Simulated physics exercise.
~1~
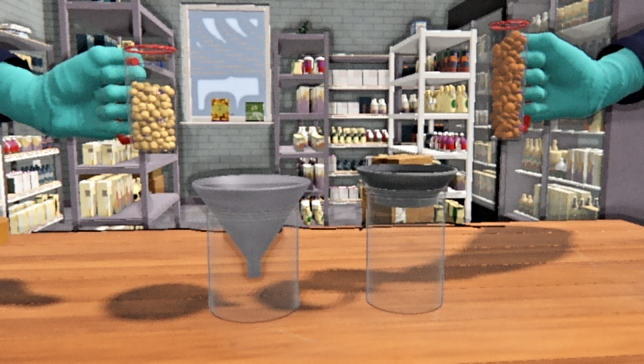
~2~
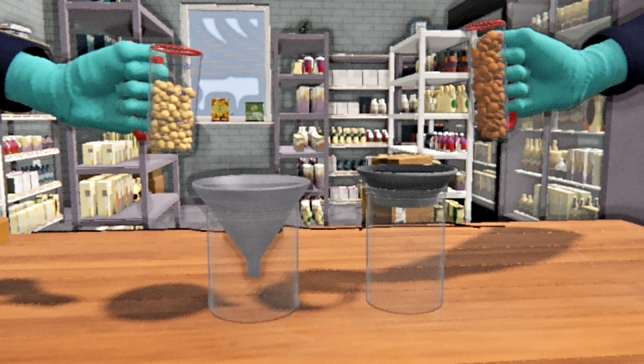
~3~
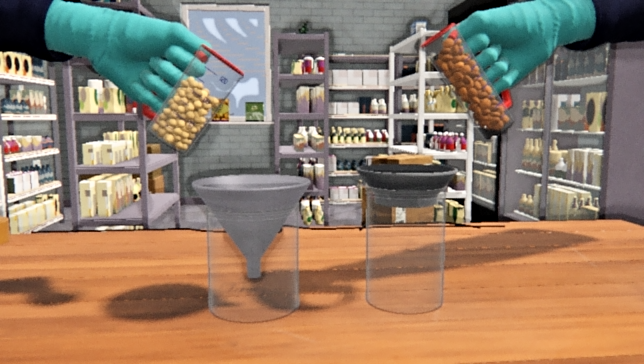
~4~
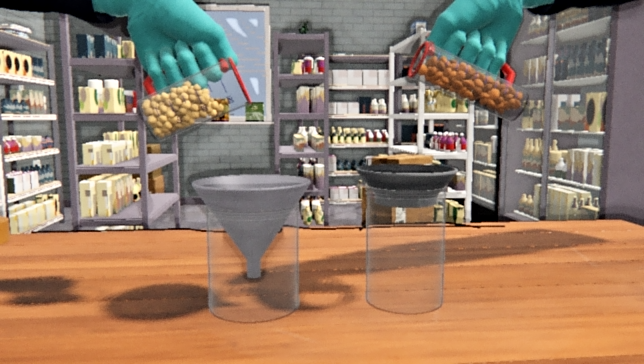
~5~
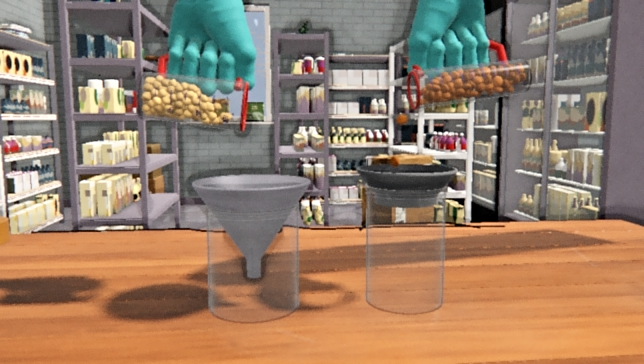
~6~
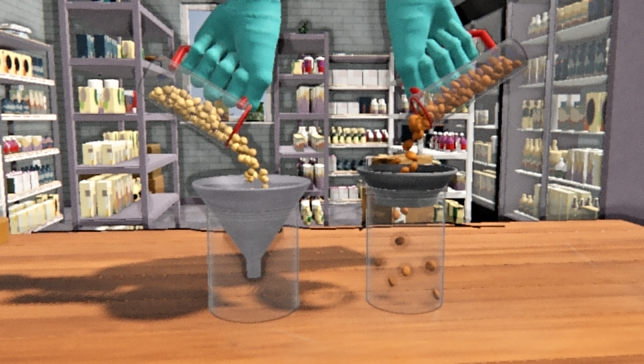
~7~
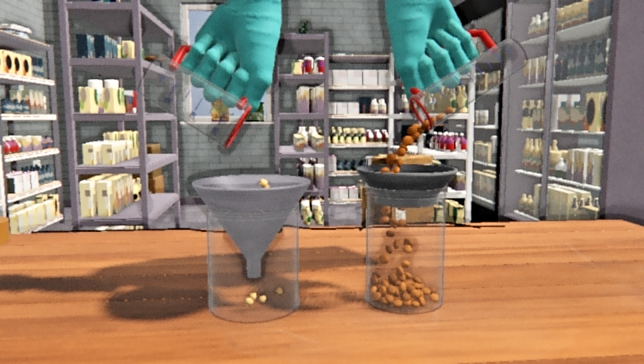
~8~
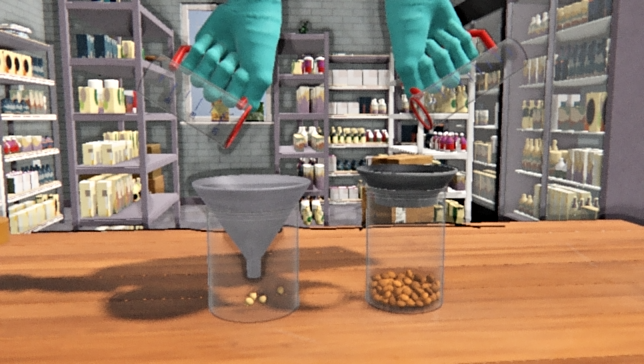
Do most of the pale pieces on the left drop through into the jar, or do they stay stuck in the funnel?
Most of the pale pieces stay stuck in the left funnel, with just a few down in the jar. The brown ones on the right all end up in their jar.
